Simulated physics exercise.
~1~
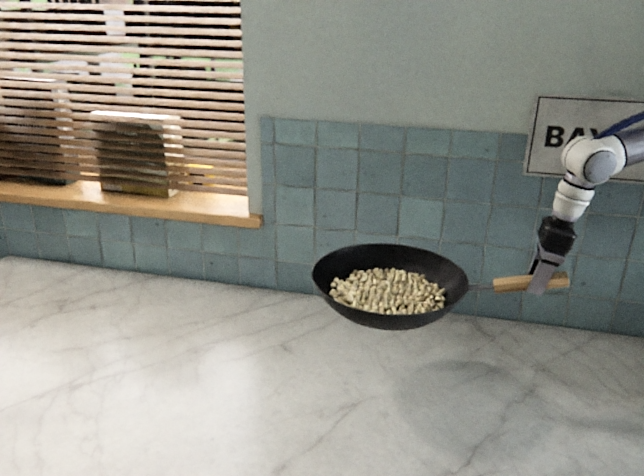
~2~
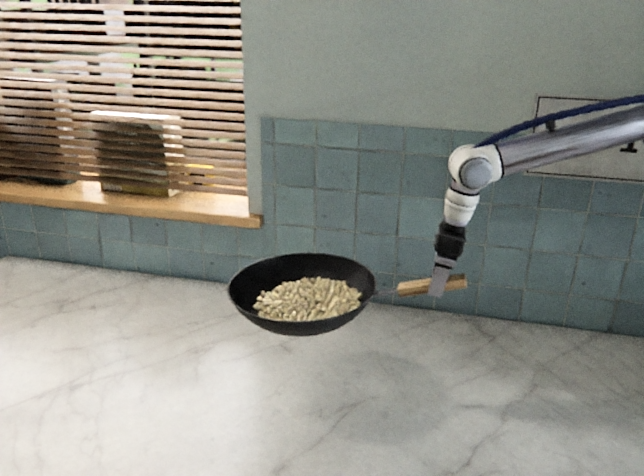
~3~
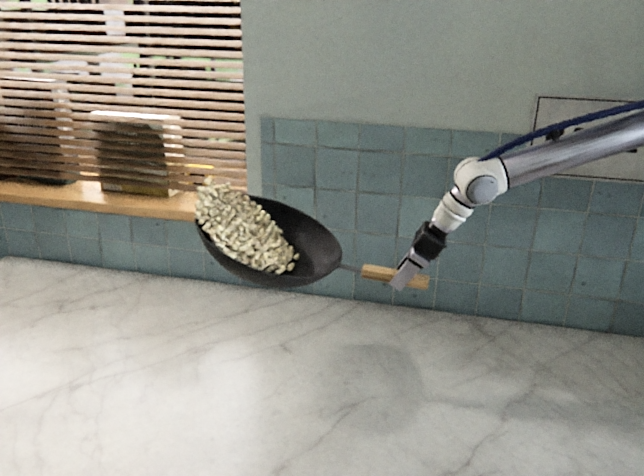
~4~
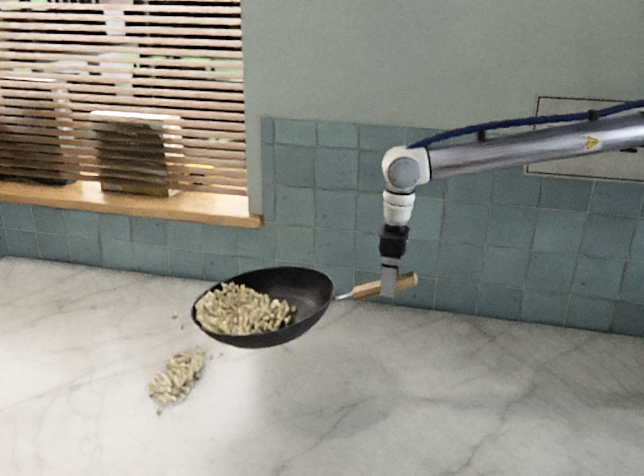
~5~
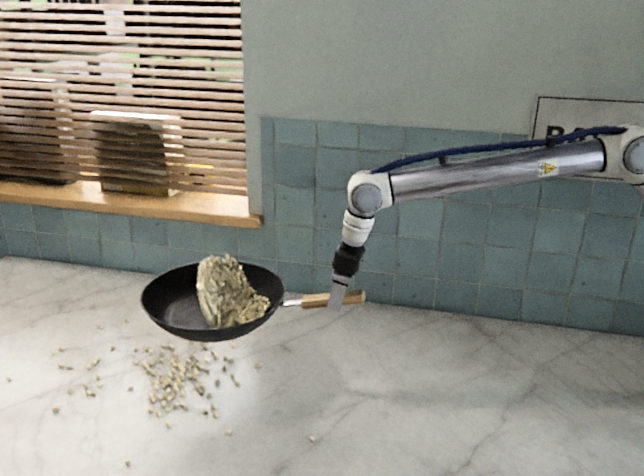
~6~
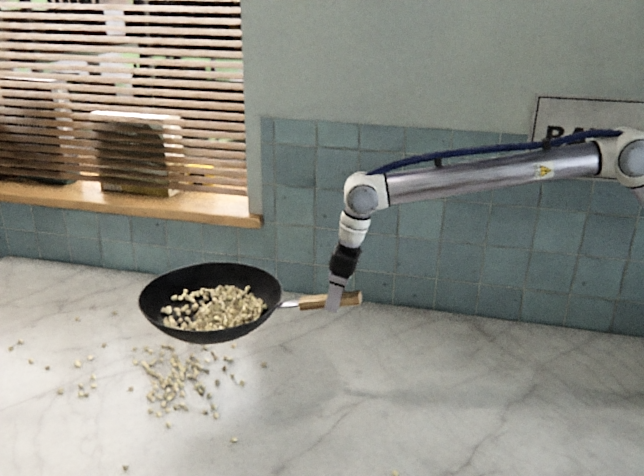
A robot arm jerks a pan of beans leftward, spilling some onto the marble counter.
